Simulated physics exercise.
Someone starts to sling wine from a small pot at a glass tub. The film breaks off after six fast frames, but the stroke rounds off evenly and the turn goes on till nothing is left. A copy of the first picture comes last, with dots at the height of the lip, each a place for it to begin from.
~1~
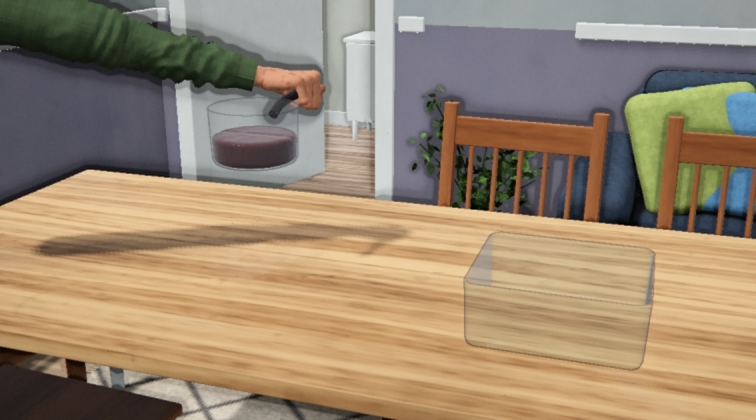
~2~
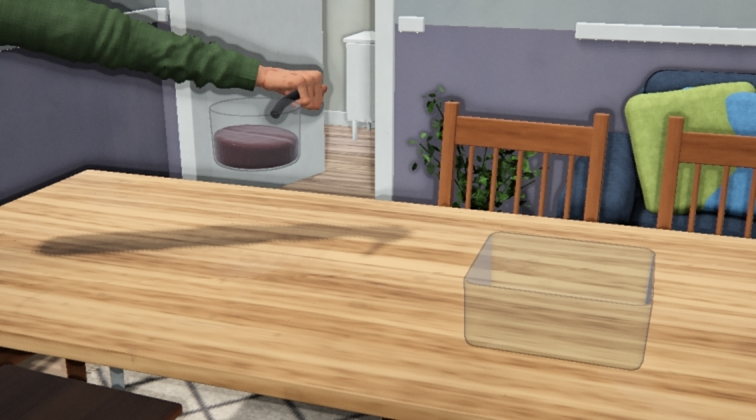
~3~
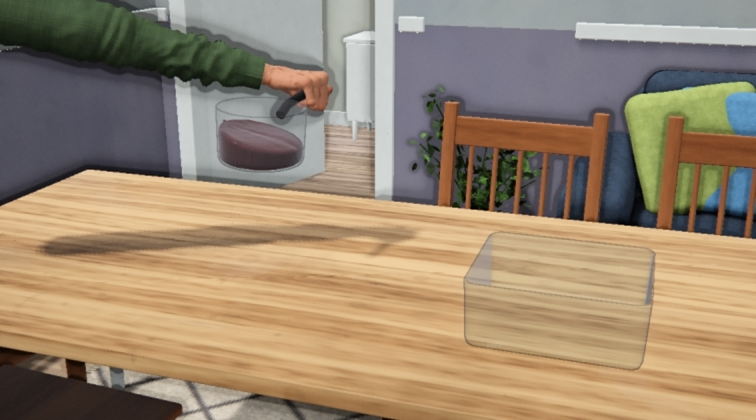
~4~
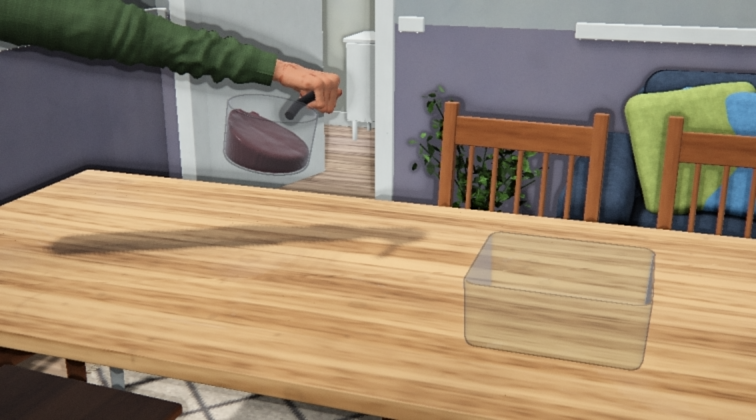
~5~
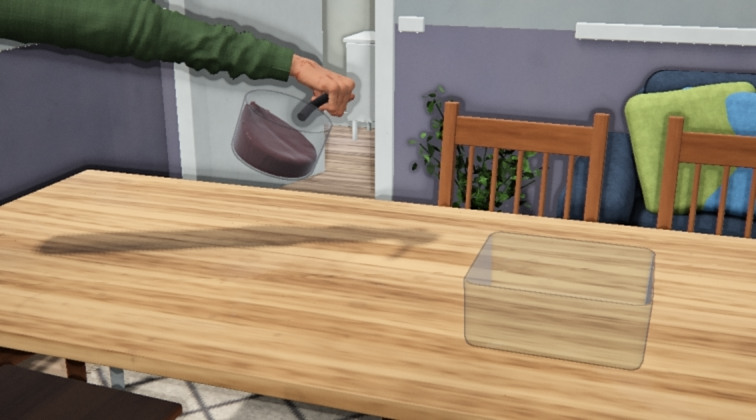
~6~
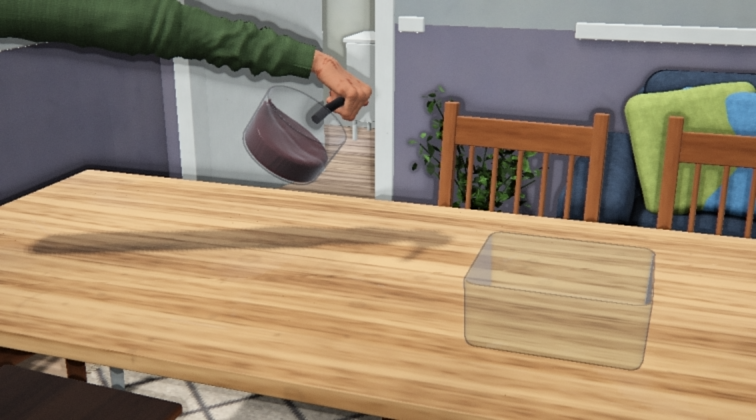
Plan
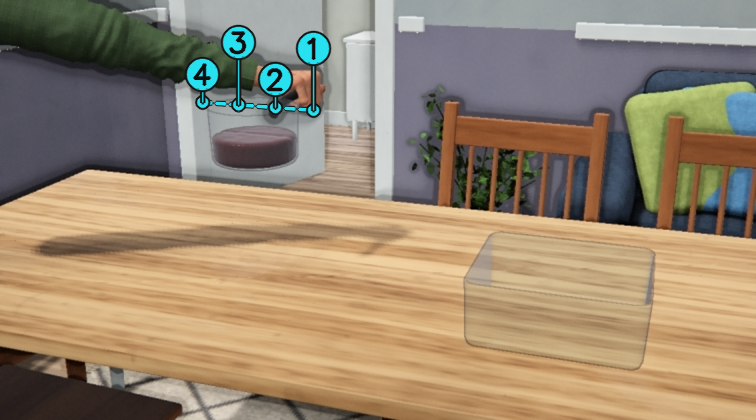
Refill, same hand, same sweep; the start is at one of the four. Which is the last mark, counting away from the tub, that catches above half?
Take 1.
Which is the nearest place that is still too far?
That is place 2.
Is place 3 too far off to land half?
Yes, that goes wrong.
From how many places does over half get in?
One of the four.
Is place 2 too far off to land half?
Yes.
On the marked copy, 1 at (313, 110); 2 at (275, 107); 3 at (238, 104); 4 at (202, 102).
If 1 is chosen, about 63 % lands in the tub, 16 % falls short and 21 % goes beside or beyond.
If 2 is chosen, about 6 % lands in the tub, 90 % falls short and 3 % goes beside or beyond.
If 3 is chosen, about 0 % lands in the tub, 98 % falls short.
If 4 is chosen, about 0 % lands in the tub, 100 % falls short.
